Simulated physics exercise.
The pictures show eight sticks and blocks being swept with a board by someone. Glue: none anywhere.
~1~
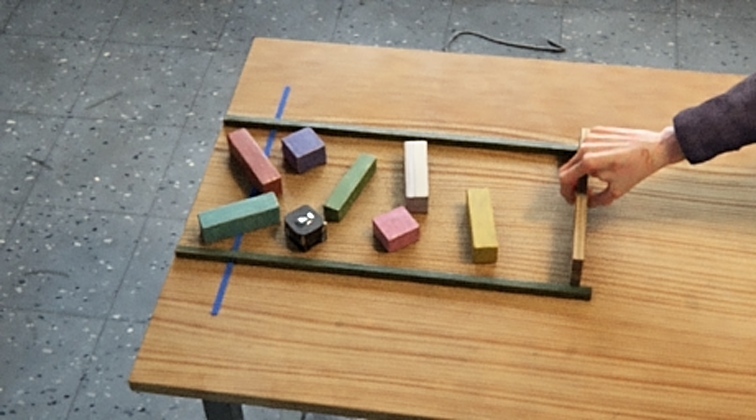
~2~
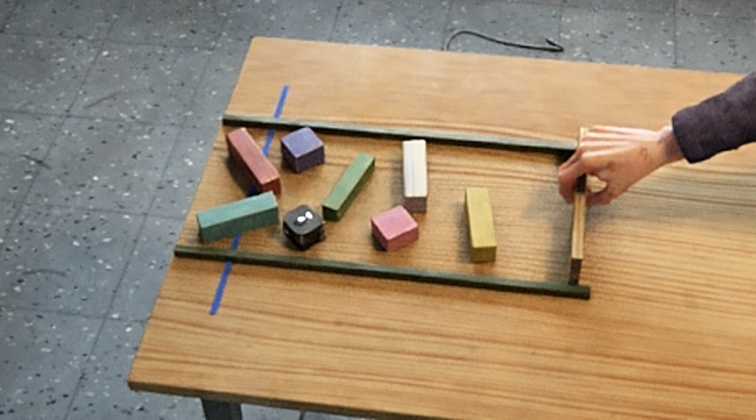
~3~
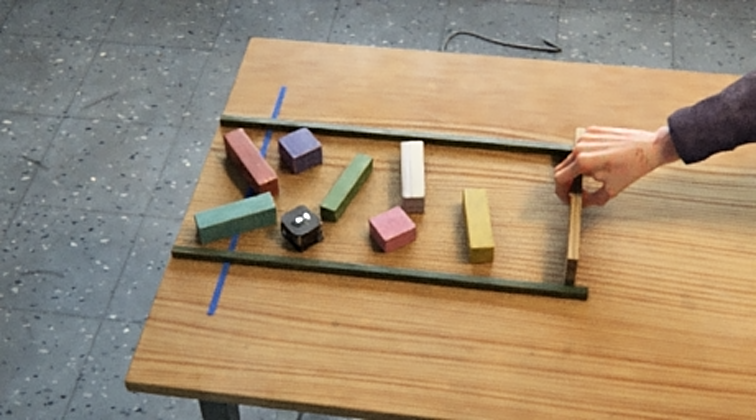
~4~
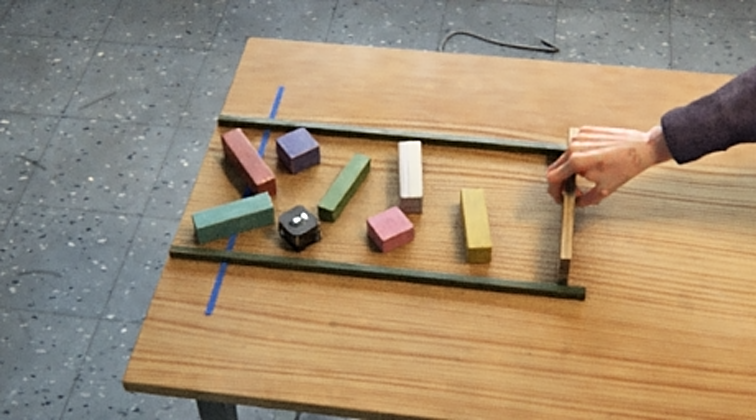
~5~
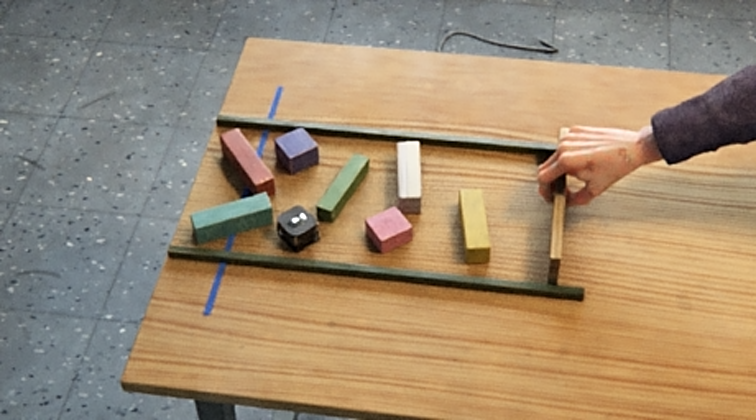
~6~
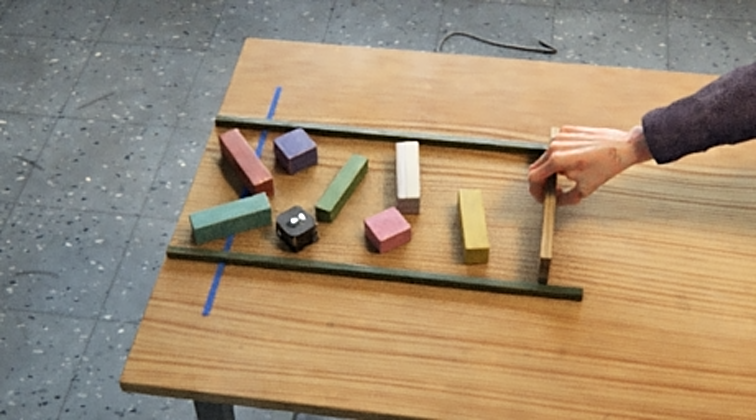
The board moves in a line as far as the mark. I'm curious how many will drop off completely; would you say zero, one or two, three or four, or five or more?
I would say three or four.
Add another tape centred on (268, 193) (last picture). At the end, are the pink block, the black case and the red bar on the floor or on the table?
In this case the pink block does not drop; next, the black case does not drop; last, the red bar drops.
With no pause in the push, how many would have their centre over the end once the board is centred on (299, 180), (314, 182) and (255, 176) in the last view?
Past the end: 0, 0 and 2.
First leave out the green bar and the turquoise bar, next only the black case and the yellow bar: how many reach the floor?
The number is 1 for the first case and 3 for the second.
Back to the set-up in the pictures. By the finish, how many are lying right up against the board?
Well, it touches 2.
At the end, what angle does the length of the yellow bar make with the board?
Some 0 degrees.
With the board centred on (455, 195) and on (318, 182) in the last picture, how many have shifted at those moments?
So far 1, and 8 at the second.
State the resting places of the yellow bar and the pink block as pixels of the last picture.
About (228, 201), and about (199, 202).
Soon after, none off yet; red bar at rest near (246, 165); turquoise bar at rest near (231, 219); blue block at rest near (296, 152).
Then, none off yet; red bar moving near (241, 163); turquoise bar moving near (224, 219); blue block moved about its own width near (276, 148).
At rest, the number that fall off is three or four; fallen, blue block, turquoise bar and red bar.
